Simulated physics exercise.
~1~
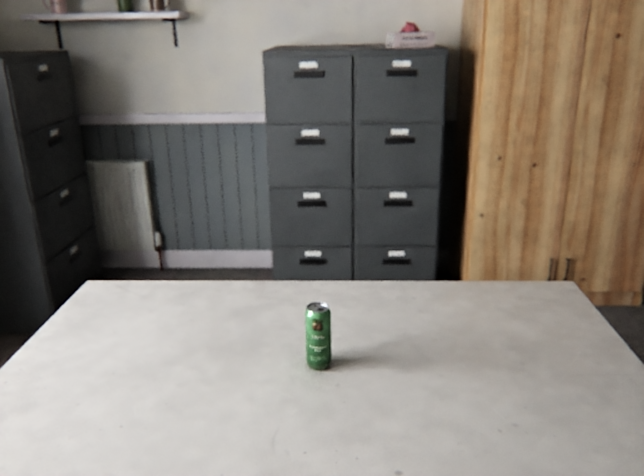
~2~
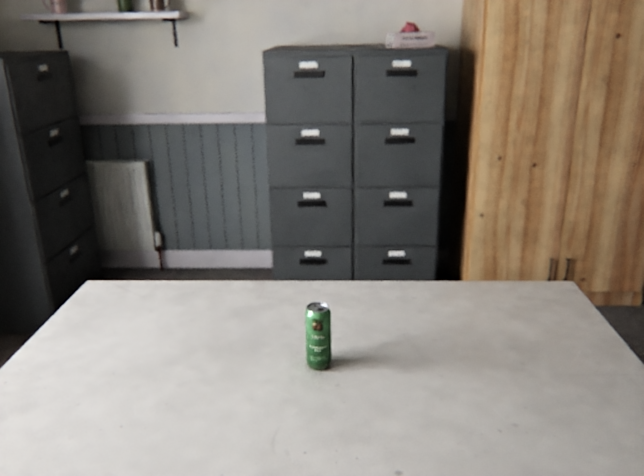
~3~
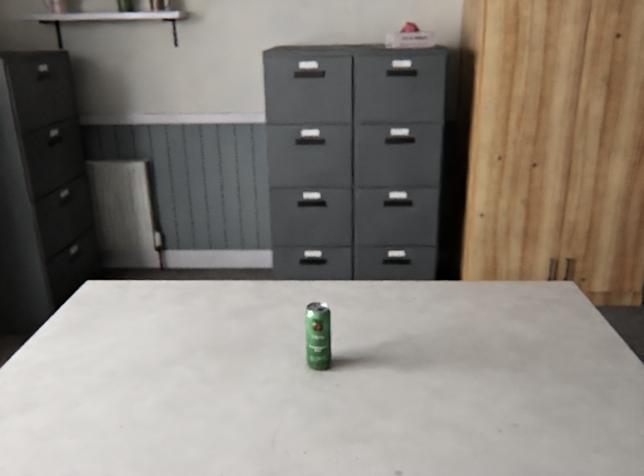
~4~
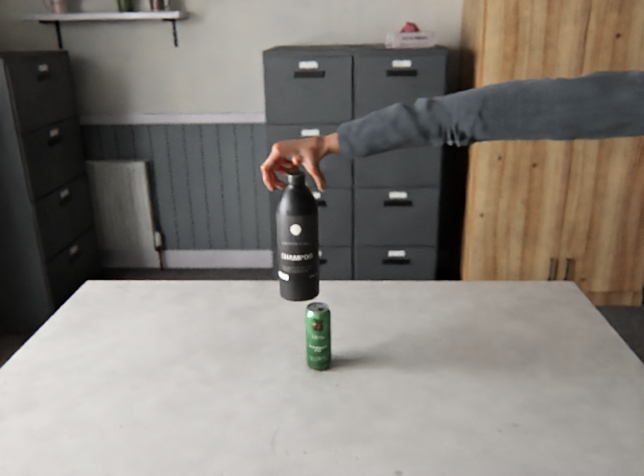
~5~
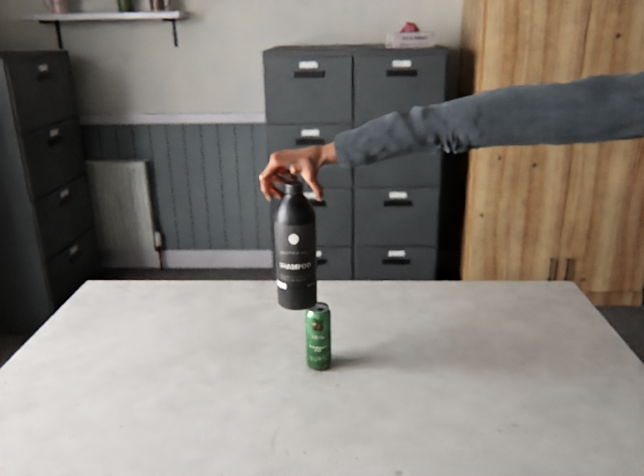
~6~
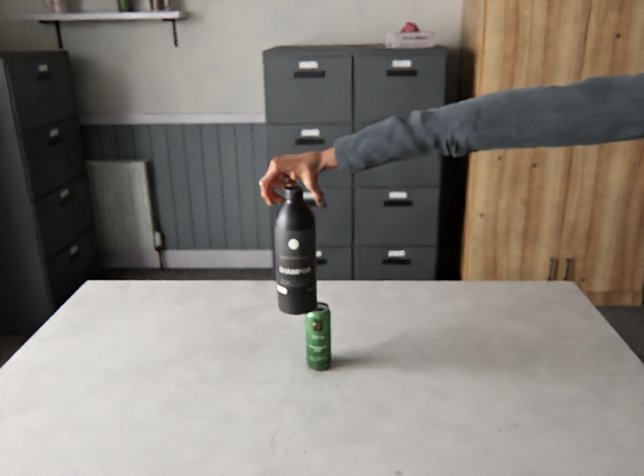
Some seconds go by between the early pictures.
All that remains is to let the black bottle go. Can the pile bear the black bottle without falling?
No, it falls.
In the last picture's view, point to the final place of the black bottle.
End spot: Near (223, 348).
Then, 0.40 s later than the last frame, black bottle now fallen.
Then, 0.50 s later than the last frame, things are still on the move.
Then, 0.60 s later than the last frame, as before.
Then, 1.50 s later than the last frame, nothing new.
When it is over, fallen, black bottle; green can as before. End places, in pixels of the last picture, black bottle near (223, 348). The pile loses its balance.
